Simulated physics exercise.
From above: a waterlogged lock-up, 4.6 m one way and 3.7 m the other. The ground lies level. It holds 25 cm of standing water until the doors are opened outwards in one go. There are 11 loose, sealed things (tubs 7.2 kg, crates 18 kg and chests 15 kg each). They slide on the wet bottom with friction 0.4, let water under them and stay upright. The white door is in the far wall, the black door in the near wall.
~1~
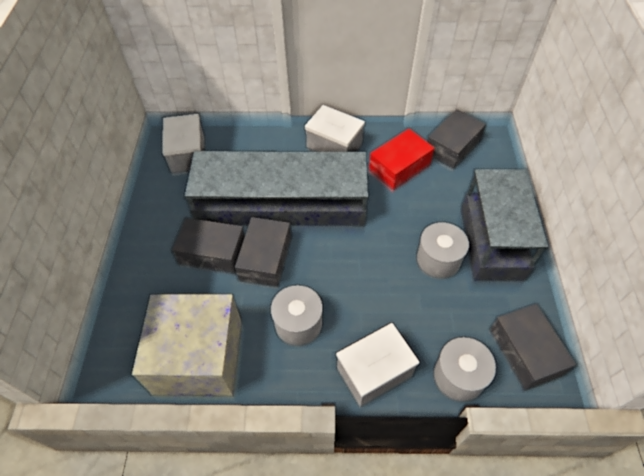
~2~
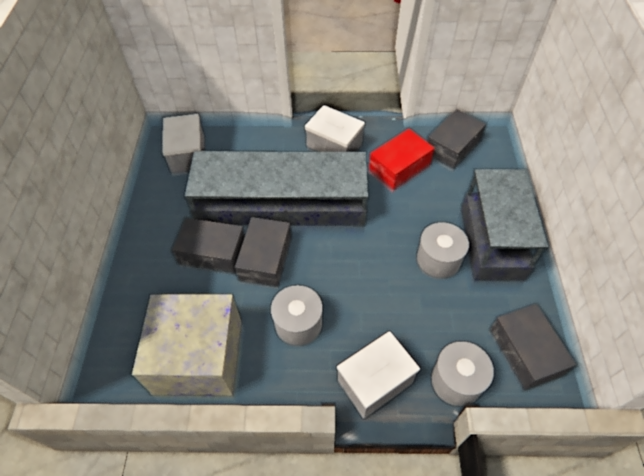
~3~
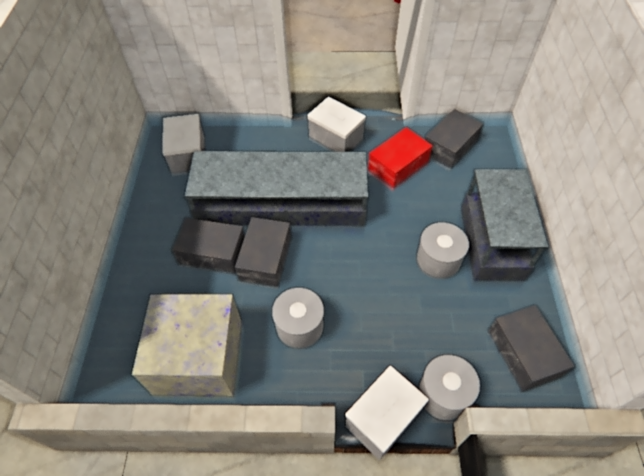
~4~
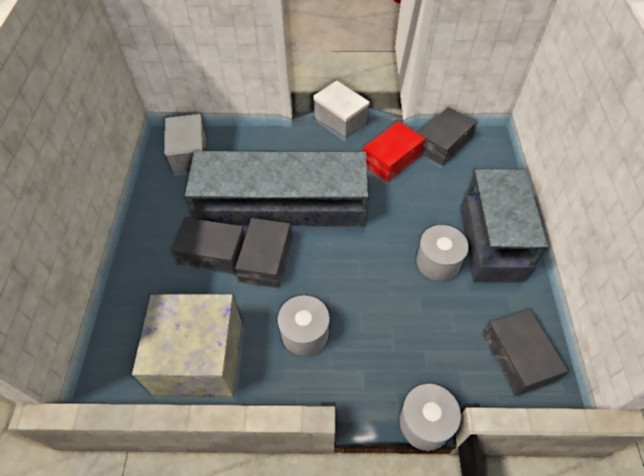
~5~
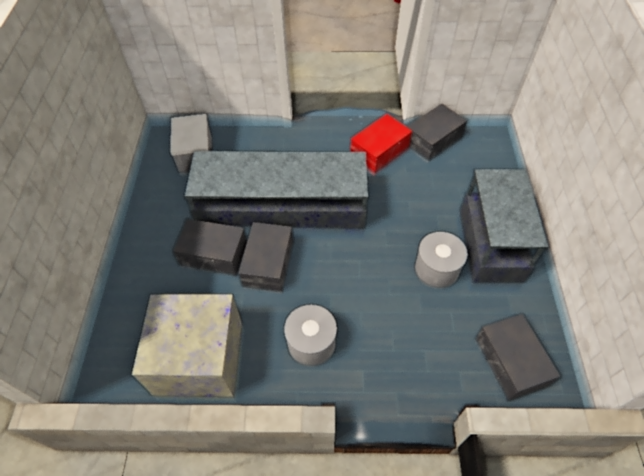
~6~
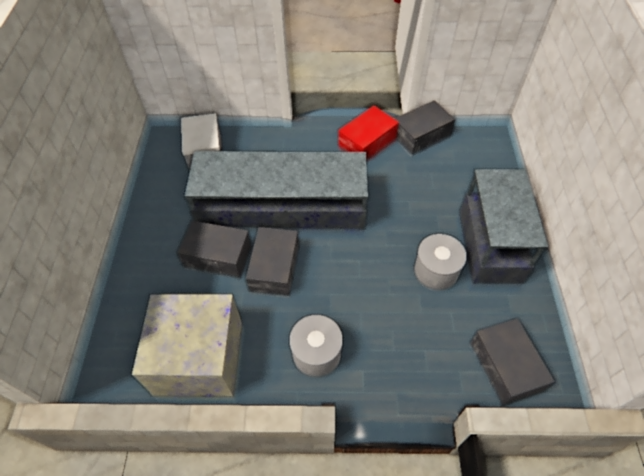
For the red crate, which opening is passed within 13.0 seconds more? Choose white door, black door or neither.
For the red crate, white doorway.
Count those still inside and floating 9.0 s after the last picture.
At that moment 3.
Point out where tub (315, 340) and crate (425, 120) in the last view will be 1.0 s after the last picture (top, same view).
Around (347, 362) and (394, 108).
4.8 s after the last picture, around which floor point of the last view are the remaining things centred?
At about (374, 309).
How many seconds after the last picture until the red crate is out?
Near 1.0 s.
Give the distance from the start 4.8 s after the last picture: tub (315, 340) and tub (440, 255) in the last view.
In turn: Washed out, 10 cm.
Then, 1.0 s after the last picture the red crate has gone out by the white door; 4 of 11 are out; 7 afloat.
Then, 4.8 s after the last picture the red crate has gone out by the white door; 7 of 11 are out; 4 afloat.
Then, 9.0 s after the last picture the red crate has gone out by the white door; 8 of 11 are out; 3 afloat.
Then, 13.0 s after the last picture the red crate has gone out by the white door; 9 of 11 are out; 1 afloat.
